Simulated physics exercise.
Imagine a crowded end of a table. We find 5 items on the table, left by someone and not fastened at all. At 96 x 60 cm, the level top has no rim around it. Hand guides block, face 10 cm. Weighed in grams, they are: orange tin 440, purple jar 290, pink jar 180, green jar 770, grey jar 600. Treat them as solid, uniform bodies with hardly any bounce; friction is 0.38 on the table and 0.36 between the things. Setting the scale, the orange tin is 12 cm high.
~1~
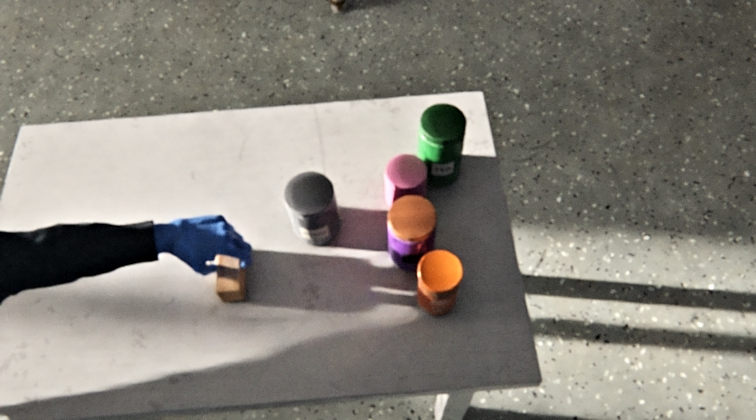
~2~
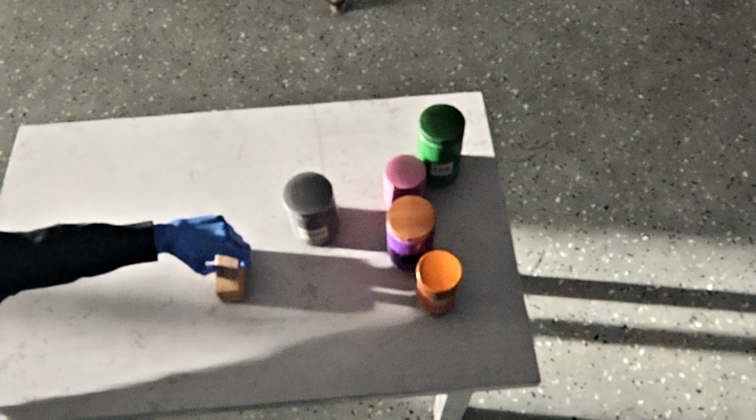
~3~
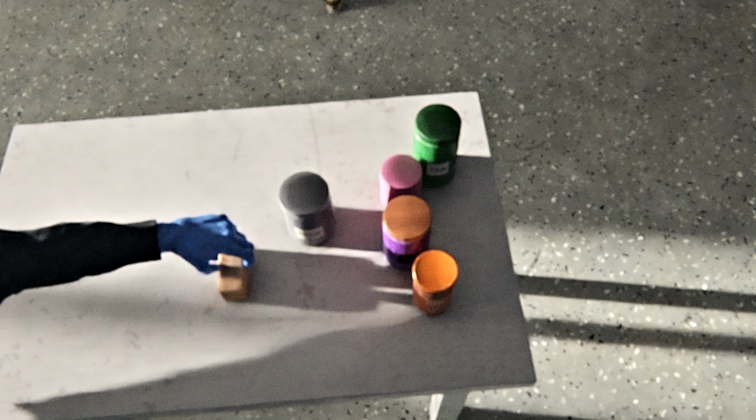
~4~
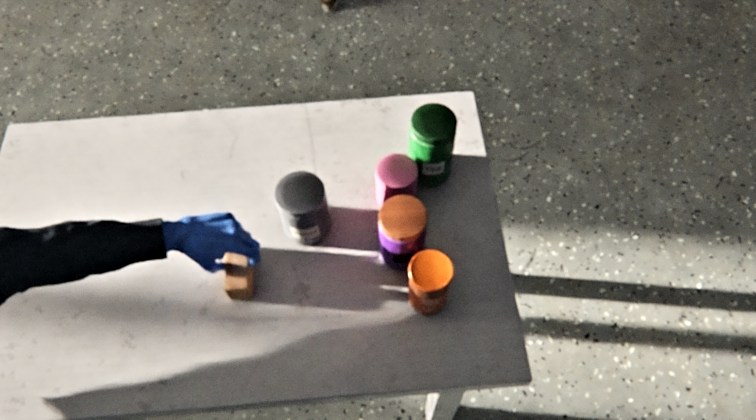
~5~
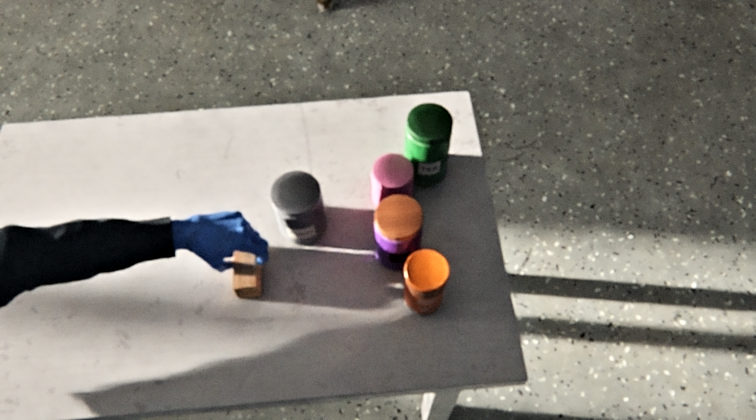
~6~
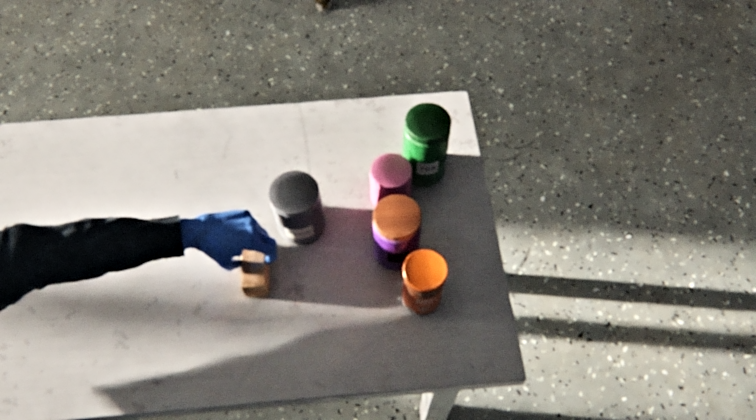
A blue-gloved hand slides a small brown block a little rightward beside five standing containers.
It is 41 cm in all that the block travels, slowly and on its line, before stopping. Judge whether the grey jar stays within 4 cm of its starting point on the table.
It does.
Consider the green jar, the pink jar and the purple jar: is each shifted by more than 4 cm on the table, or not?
In short, the green jar stays close to home, the pink jar stays close to home, the purple jar leaves its position.
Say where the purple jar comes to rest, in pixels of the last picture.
Roughly pixel (487, 224).
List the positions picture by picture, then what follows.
The first picture shows block slid 0 cm; grey jar (313, 210); orange tin (438, 285).
The second picture shows block slid 0 cm; pink jar (405, 185); green jar (440, 147).
The third picture shows block slid 1 cm; orange tin (433, 285); purple jar (407, 235).
The fourth picture shows block slid 3 cm; pink jar (397, 184); green jar (431, 147).
The fifth picture shows block slid 5 cm; orange tin (425, 284); purple jar (398, 234).
The sixth picture shows block slid 7 cm; grey jar (298, 209); pink jar (391, 184).
Then, 0.40 s later than the last frame, block slid 15 cm; grey jar 2 cm from its spot near (306, 202).
Then, 1.00 s later than the last frame, block slid 28 cm; grey jar 2 cm from its spot near (306, 202); purple jar 2 cm from its spot.
Then, 1.30 s later than the last frame, block slid 34 cm; grey jar 2 cm from its spot near (306, 202); purple jar 9 cm from its spot.
Then, 1.50 s later than the last frame, block slid 38 cm; grey jar 2 cm from its spot near (306, 202); purple jar 13 cm from its spot.
When it is over, not toppled but over 4 cm from the start, purple jar; the other 4 within 4 cm of the start. End places, in pixels of the last picture, grey jar near (306, 202).
